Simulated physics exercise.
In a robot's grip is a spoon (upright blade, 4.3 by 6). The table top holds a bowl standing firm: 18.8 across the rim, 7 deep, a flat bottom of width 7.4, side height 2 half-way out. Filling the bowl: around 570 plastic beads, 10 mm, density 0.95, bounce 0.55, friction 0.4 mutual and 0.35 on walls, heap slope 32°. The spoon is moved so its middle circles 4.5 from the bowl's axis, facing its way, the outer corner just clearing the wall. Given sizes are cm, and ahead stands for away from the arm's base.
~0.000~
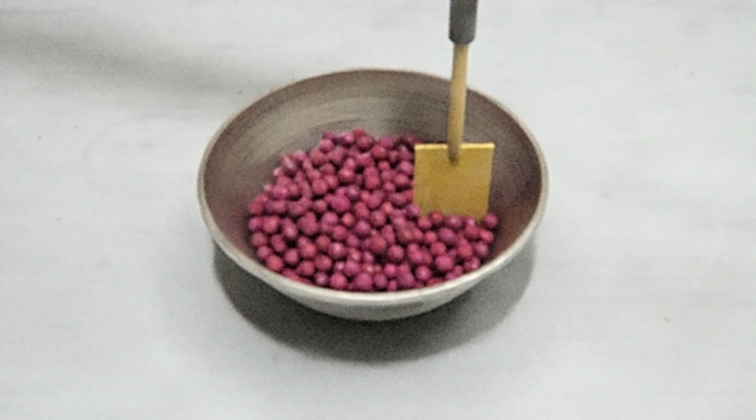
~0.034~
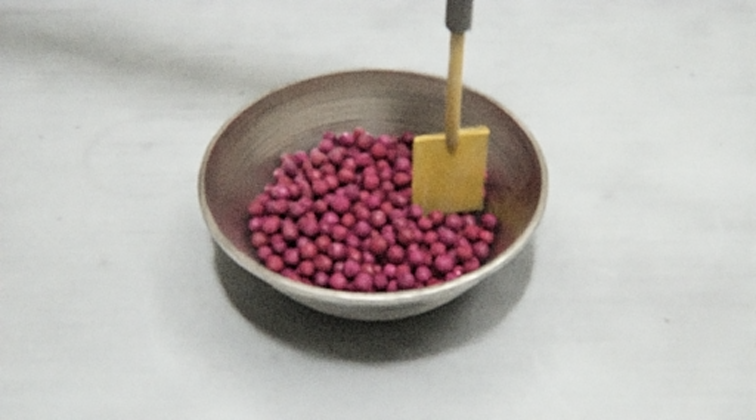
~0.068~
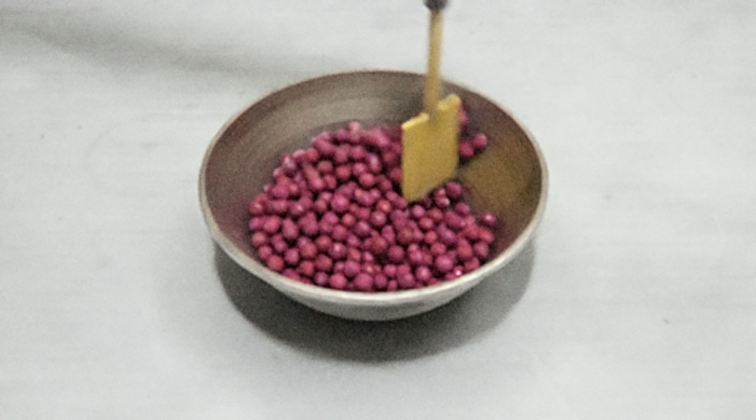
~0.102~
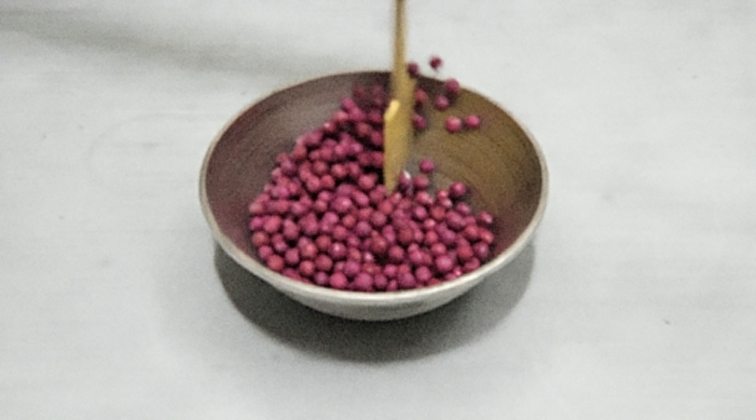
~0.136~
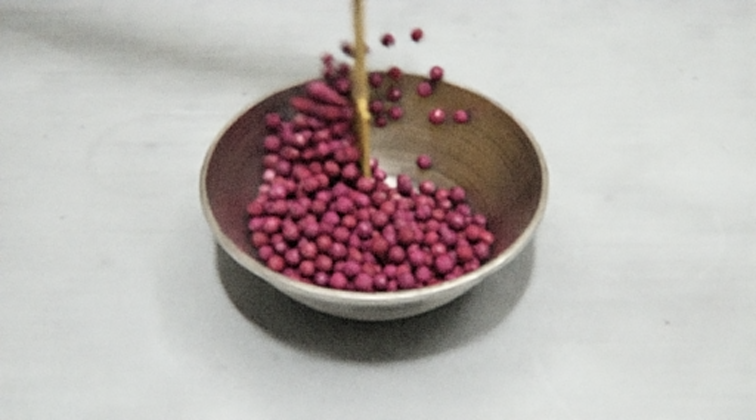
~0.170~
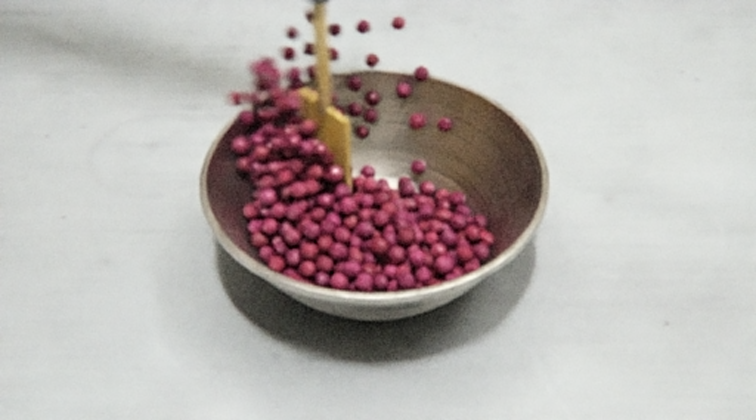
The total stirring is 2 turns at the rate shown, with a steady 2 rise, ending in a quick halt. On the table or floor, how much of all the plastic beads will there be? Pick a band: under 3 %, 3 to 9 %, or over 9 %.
Over 9 %.
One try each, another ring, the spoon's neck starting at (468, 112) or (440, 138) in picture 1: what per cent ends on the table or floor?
Near 10 per cent and near 15 per cent, in that order.
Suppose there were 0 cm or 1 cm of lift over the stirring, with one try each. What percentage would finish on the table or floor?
Roughly 35 and 30 per cent.
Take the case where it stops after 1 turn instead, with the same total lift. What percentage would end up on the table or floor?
That would give some 15 percent.
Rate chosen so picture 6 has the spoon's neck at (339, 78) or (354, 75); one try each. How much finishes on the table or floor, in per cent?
Well, about 15 percent the first time and about 15 percent the second.
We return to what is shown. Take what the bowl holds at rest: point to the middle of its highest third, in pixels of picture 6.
Somewhere close to (366, 215).
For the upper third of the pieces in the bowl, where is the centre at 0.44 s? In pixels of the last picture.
The top third is centred near (450, 197) in the last picture.
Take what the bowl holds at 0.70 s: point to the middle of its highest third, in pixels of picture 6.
Near (357, 214).
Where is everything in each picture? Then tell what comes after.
The first picture shows spoon neck at (456, 124), 0° round; upper third of the load around (363, 209), from x 255 to 490, top at y 135; 566 in the bowl.
The second picture shows spoon neck at (453, 112), 13° round; upper third of the load around (363, 207), from x 255 to 490, top at y 135.
The third picture shows spoon neck at (433, 90), 41° round; upper third of the load around (363, 196), from x 255 to 490, top at y 110.
The fourth picture shows spoon neck at (399, 76), 71° round; upper third of the load around (357, 191), from x 255 to 485, top at y 65.
The fifth picture shows spoon neck at (360, 74), 100° round; upper third of the load around (336, 177), from x 255 to 485, top at y 35; 563 in the bowl, 3 in flight or on the tool.
The sixth picture shows spoon neck at (324, 83), 130° round; upper third of the load around (307, 171), from x 235 to 485, top at y 15; 556 in the bowl, 10 in flight or on the tool.
By 0.44 s, 359° round, highest piece 9 above the table; 476 in the bowl, 66 on the table or floor, 24 in flight or on the tool.
By 0.70 s, 228° round, highest piece 7 above the table; 457 in the bowl, 108 on the table or floor, 1 in flight or on the tool.
By 1.03 s, 0° round, highest piece 6 above the table; 457 in the bowl, 109 on the table or floor.
By 1.73 s, 0° round, highest piece 6 above the table; 457 in the bowl, 109 on the table or floor.
Final count, 457 in the bowl, 109 on the table or floor. That is 19 % on the table or floor.
